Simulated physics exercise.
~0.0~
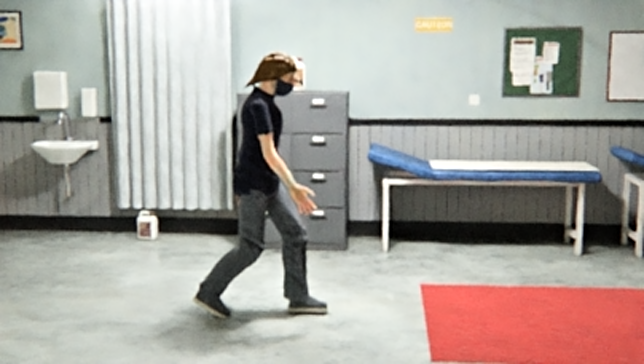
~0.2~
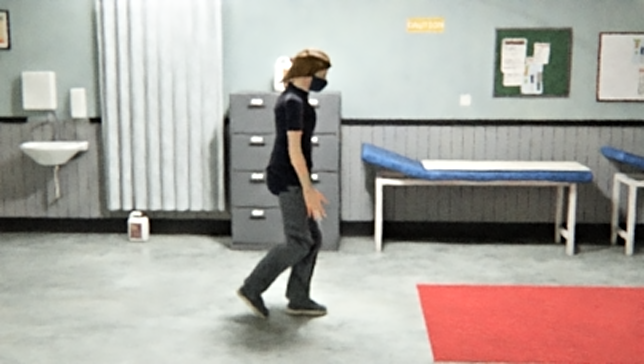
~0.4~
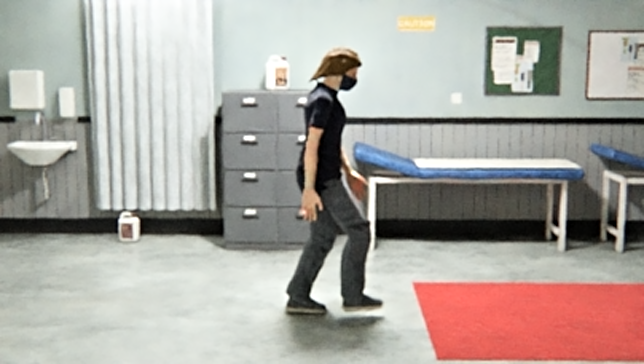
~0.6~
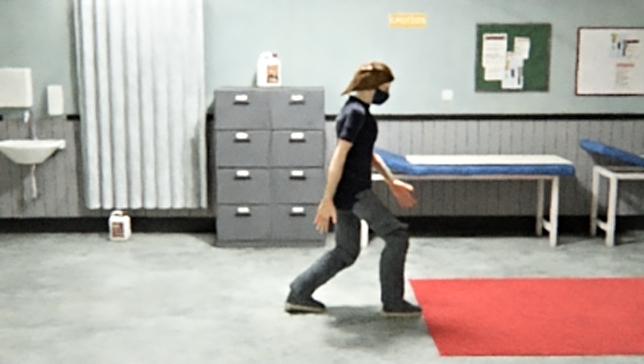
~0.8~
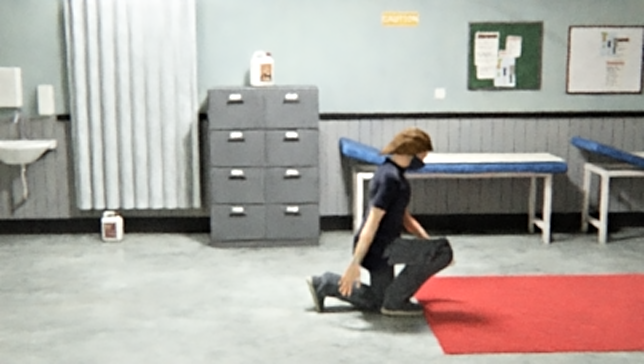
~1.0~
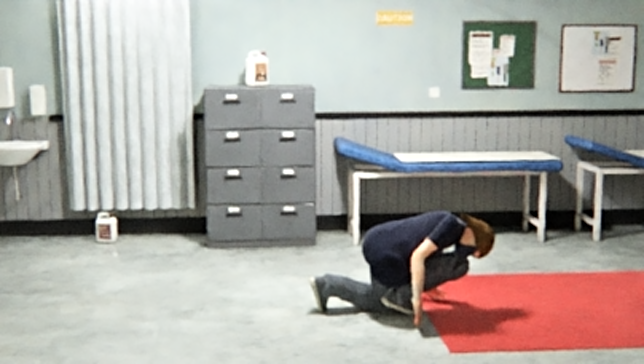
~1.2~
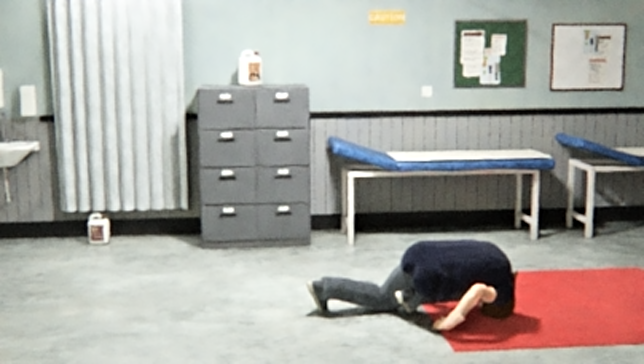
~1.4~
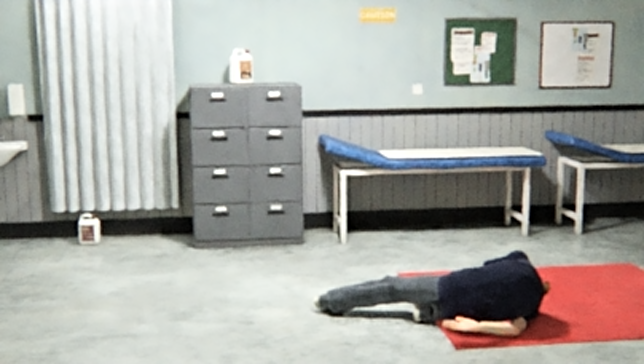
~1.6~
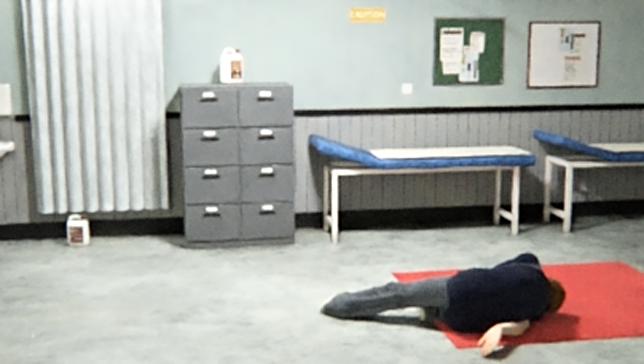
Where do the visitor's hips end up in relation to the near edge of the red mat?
The visitor's hips end up just past the near edge of the red mat, while the lower legs stay stretched out on the grey floor behind.
